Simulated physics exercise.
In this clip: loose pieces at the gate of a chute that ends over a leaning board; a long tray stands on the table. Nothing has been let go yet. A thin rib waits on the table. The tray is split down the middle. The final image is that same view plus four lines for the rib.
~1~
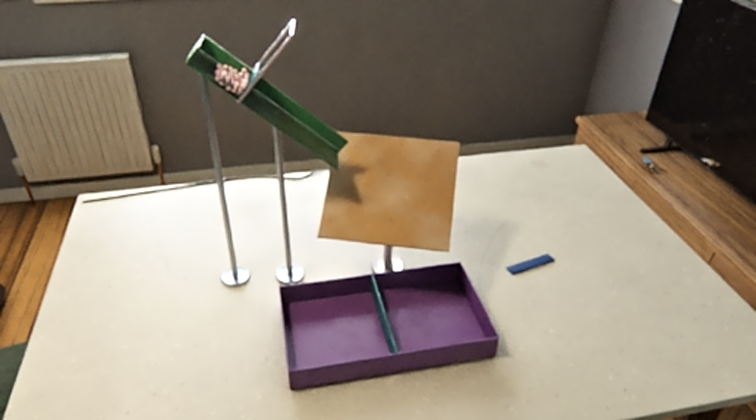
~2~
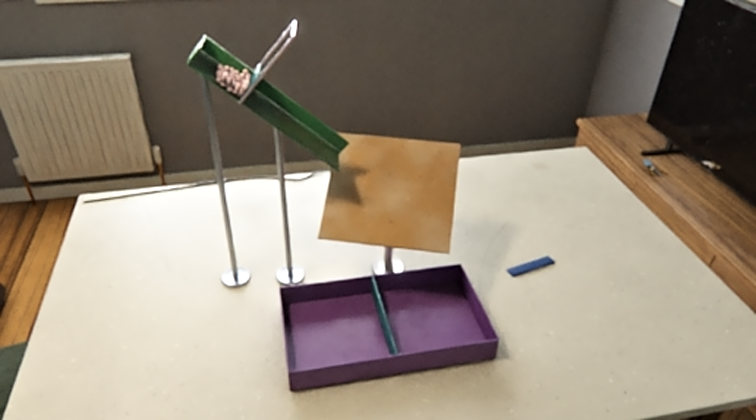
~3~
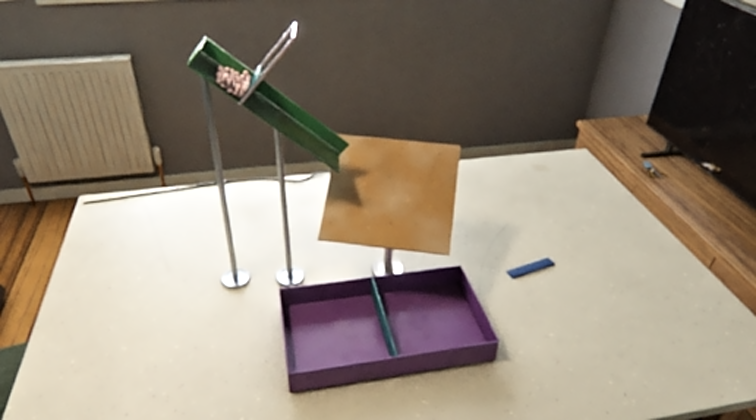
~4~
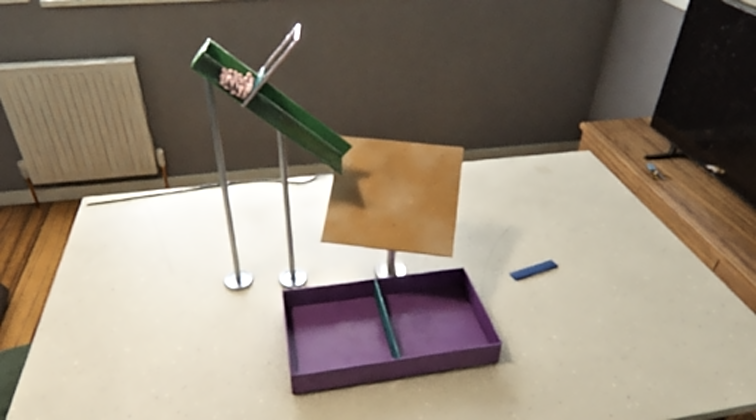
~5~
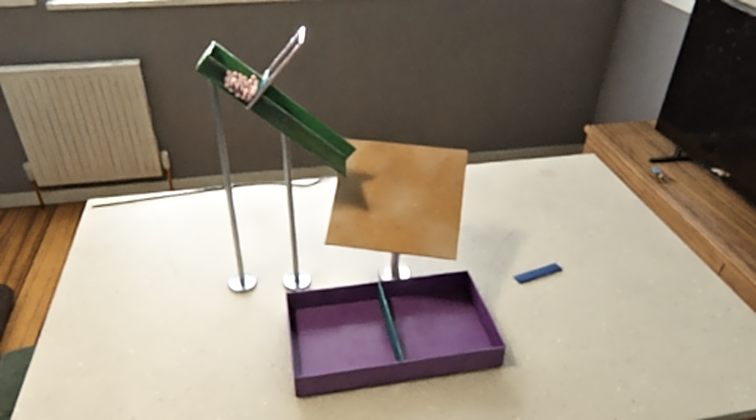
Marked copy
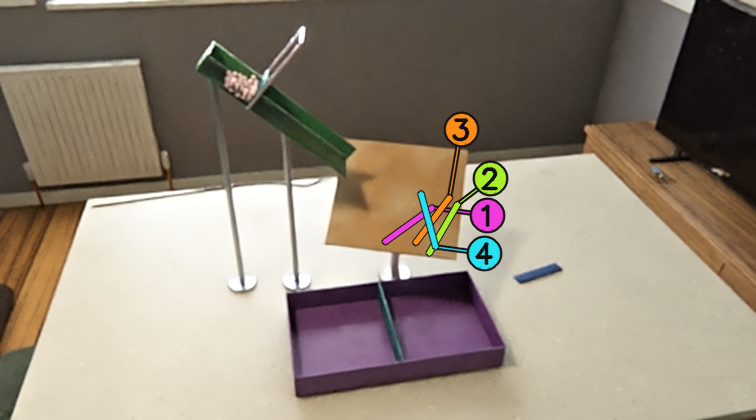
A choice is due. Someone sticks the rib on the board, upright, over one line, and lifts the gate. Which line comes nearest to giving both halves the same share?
Use line 3.
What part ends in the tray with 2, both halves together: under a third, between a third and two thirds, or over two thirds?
Over two thirds.
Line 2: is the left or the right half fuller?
The right half.
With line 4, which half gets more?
Right.
On the marked copy, line 1 from (432, 207) to (385, 241); line 2 from (457, 204) to (429, 253); line 3 from (449, 197) to (415, 242); line 4 from (421, 193) to (435, 246).
With 1, of what is caught, most in the left half, about a quarter in the right.
With 2, of what is caught, about a quarter in the left half, most in the right.
With 3, of what is caught, about half in the left half, about half in the right.
With 4, of what is caught, about a quarter in the left half, most in the right.
